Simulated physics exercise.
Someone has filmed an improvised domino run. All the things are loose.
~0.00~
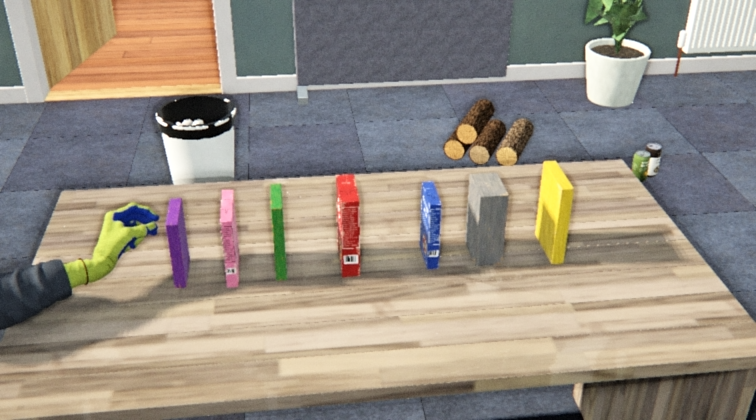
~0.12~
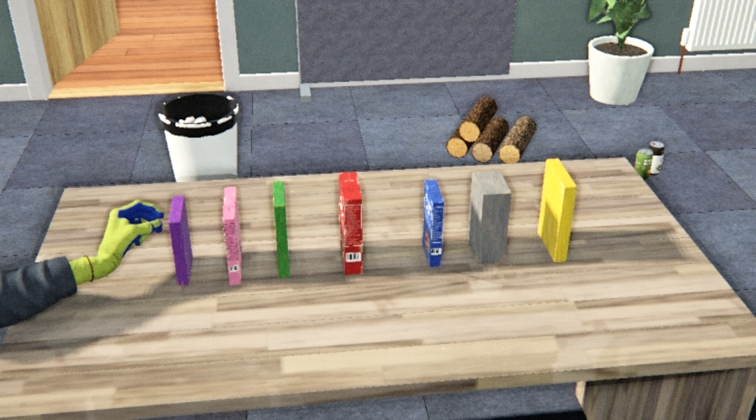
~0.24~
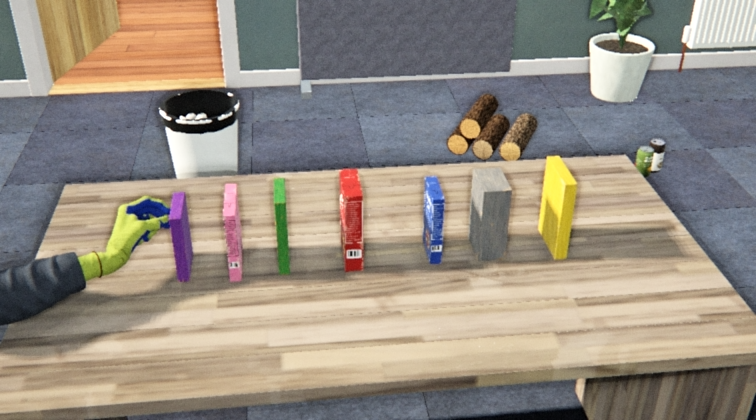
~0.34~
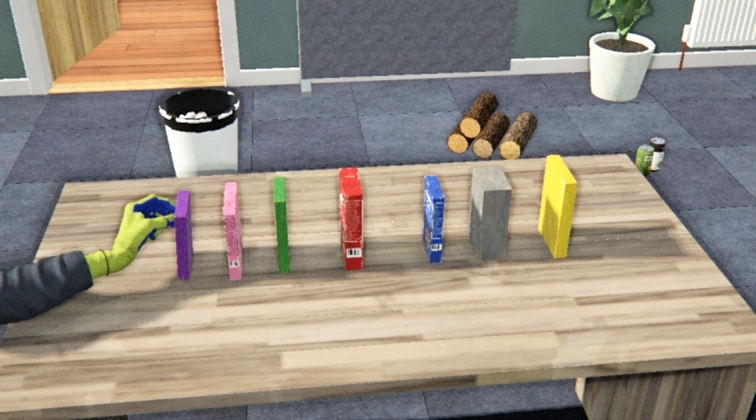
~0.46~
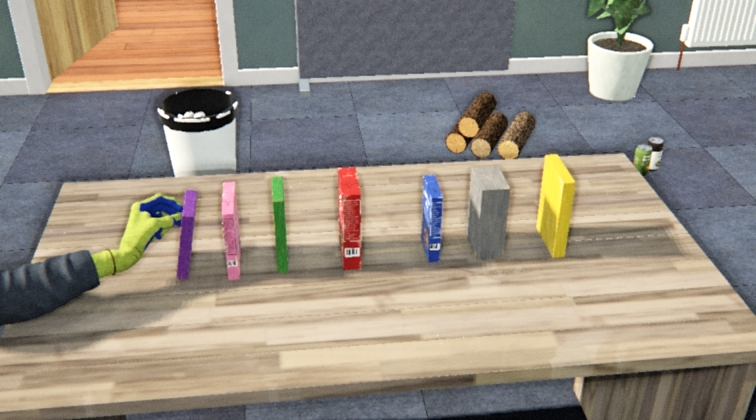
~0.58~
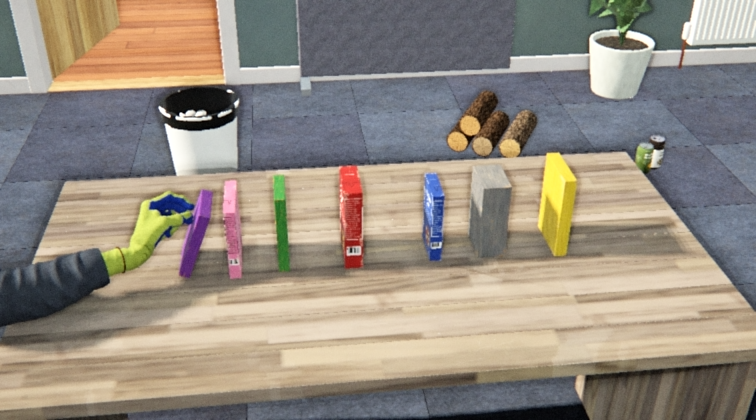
On a wooden table in a room with dark floor tiles, a gloved hand holding a blue object moves right against an upright purple board, which gradually tilts toward the pink packet while the other standing items stay upright.
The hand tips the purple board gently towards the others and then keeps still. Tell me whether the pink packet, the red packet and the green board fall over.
The pink packet tips over and the red packet tips over and the green board tips over.
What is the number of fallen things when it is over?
In all, 7.
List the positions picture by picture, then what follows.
In the first frame, pink packet (230, 239); red packet (348, 226); green board (278, 232).
In the second frame, grey block (488, 218); blue packet (432, 223).
In the third frame, grey block (489, 214); blue packet (433, 220).
In the fourth frame, purple board 4° over; grey block (489, 213); blue packet (433, 219).
In the fifth frame, purple board 11° over; grey block (487, 213); blue packet (431, 219).
In the sixth frame, purple board 22° over; pink packet (233, 230); red packet (351, 218); green board (281, 224).
After 1.08 s, purple board 76° over; green board tipped 70° from how it was near (327, 240); pink packet tipped 74° from how it was near (278, 245); red packet tipped 52° from how it was near (390, 223).
After 1.58 s, purple board 77° over; red packet on its side near (402, 237); green board tipped 75° from how it was near (330, 242); pink packet on its side near (279, 246).
At rest (3.7 s), tipped over on the table, green board, red packet, grey block, pink packet and blue packet. Seen from the same camera at the end, pink packet near (281, 246), red packet near (404, 237).
